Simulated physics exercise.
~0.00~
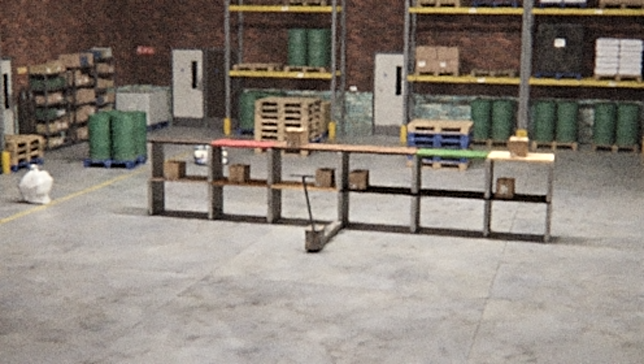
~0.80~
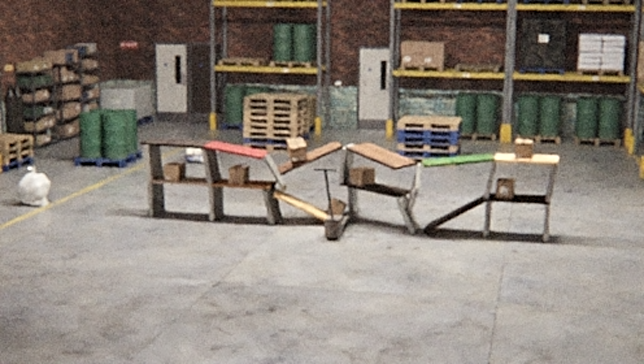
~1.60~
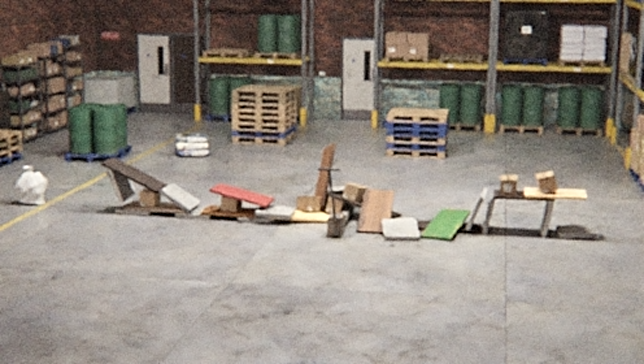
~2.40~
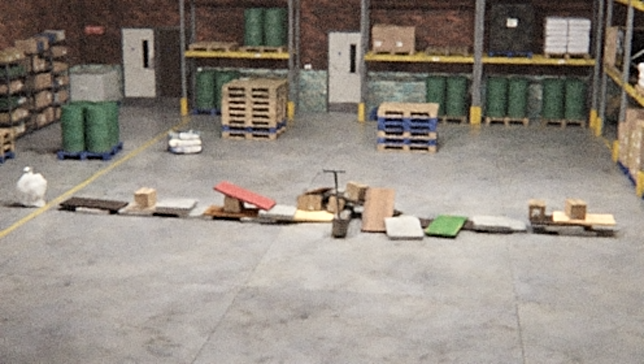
Long two-tier shelf of boards and blocks buckling at the middle around a floor jack, then collapsing flat across a warehouse floor.
